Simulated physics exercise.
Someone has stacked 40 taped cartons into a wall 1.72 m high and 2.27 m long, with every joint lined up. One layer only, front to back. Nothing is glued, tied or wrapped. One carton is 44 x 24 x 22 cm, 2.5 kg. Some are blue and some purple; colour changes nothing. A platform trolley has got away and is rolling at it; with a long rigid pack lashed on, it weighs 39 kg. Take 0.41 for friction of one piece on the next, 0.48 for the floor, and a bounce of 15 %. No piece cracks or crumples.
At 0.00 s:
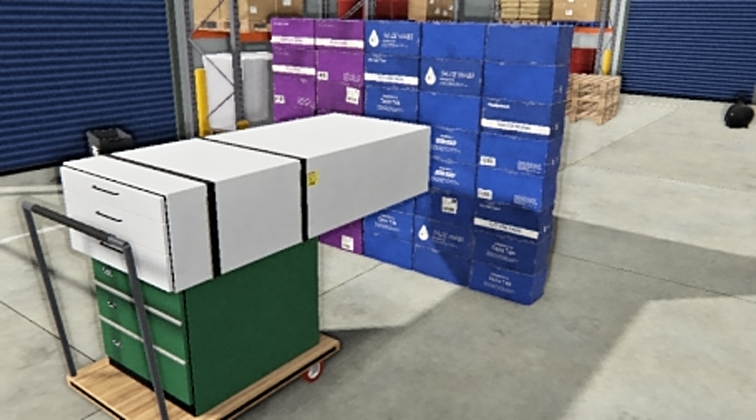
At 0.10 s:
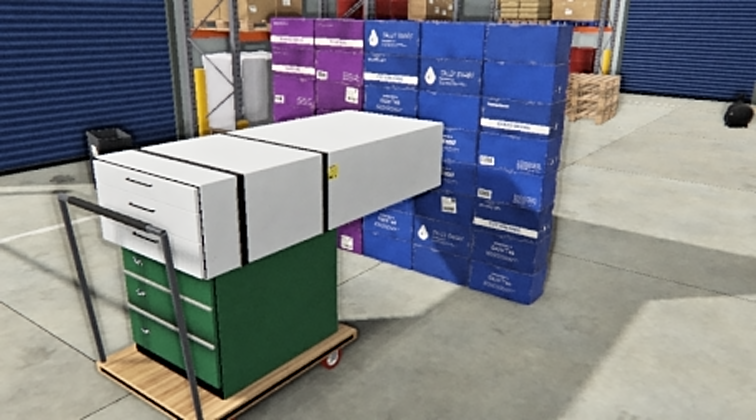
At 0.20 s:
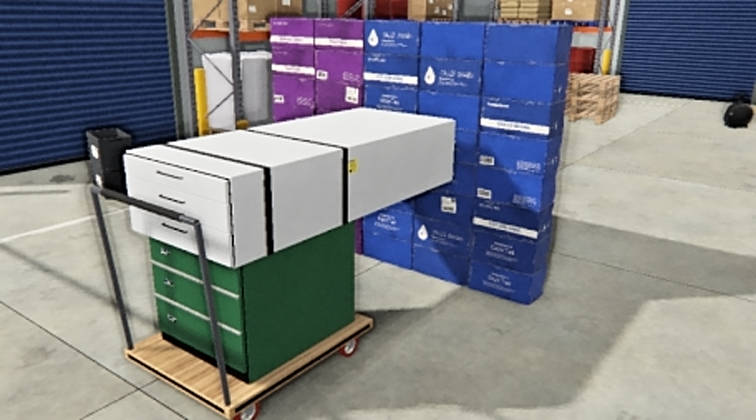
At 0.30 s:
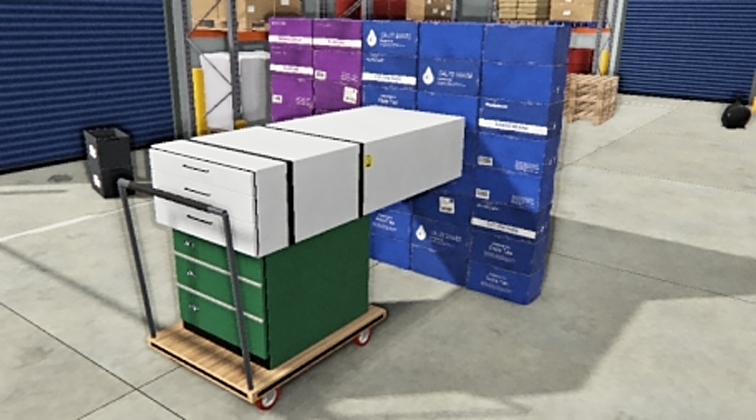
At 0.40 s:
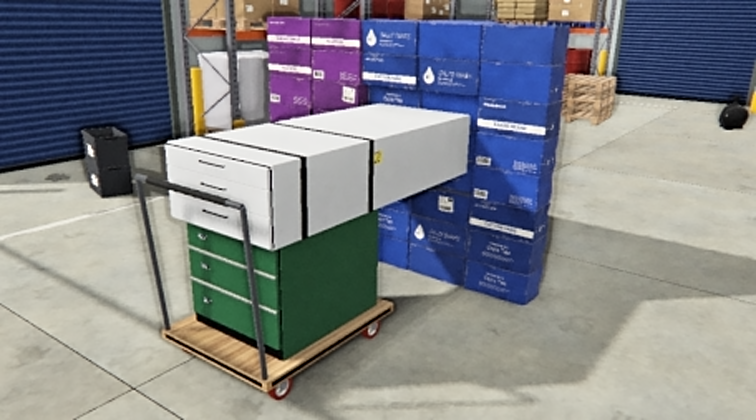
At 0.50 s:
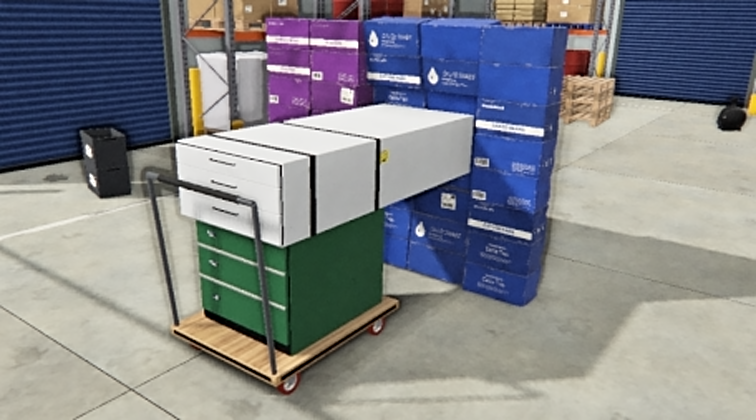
Platform trolley carrying a long white pack on a green cabinet rolling right into a wall of stacked purple and blue cartons.
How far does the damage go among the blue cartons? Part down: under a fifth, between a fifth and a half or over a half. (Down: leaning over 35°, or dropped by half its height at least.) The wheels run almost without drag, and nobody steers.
It comes to over a half.
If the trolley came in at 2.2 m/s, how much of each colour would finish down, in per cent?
Then purple 0, blue 50 per cent.
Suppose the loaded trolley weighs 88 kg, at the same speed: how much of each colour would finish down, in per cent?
Then purple 0, blue 70 per cent.
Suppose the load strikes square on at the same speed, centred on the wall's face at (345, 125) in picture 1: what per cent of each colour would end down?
In that case purple 100, blue 30 per cent.
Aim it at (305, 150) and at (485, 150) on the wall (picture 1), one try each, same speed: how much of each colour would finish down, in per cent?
Purple 100 then 0, blue 0 then 70 per cent.
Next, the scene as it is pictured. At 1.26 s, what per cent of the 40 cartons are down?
By then 40 per cent.
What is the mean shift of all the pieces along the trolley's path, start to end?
Roughly 40 cm.
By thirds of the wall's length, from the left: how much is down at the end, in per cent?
In per cent: Left 0, middle 100, right 50.
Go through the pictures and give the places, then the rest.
In the first frame (places mark the middle of the side facing us), load (425, 148) 45 cm short of the wall; top blue carton (520, 44); top purple carton (338, 36); nothing disturbed.
Load (438, 144) 30 cm short of the wall; top blue carton (520, 44), in the second frame.
Load (450, 140) 16 cm short of the wall; top blue carton (519, 44), in the third frame.
Load (459, 137) 18 mm short of the wall; top blue carton (518, 44), in the fourth frame.
Load (465, 134) 8 cm into the wall's line; top blue carton (516, 44); steepest lean 4°, the carton at (448, 77); 9 disturbed, none down, in the fifth frame.
Load (469, 134) 15 cm into the wall's line; top blue carton (515, 46); top purple carton (333, 36); steepest lean 10°, the carton at (451, 77); 16 disturbed, none down, in the sixth frame.
After 0.86 s, load 33 cm past the wall's line, still rolling; 2 of the 24 blue cartons down (2 of 40 in all colours); top blue carton unmoved.
After 1.26 s, load 48 cm past the wall's line, still rolling; 16 of the 24 blue cartons down (16 of 40 in all colours); top blue carton unmoved.
At rest (3.8 s), load 68 cm past the wall's line, stopped; 16 of the 24 blue cartons down (16 of 40 in all colours); top blue carton unmoved; top purple carton unmoved. That is 67 per cent. As the last picture would show them, middles, top blue carton near (524, 45), top purple carton near (344, 36).
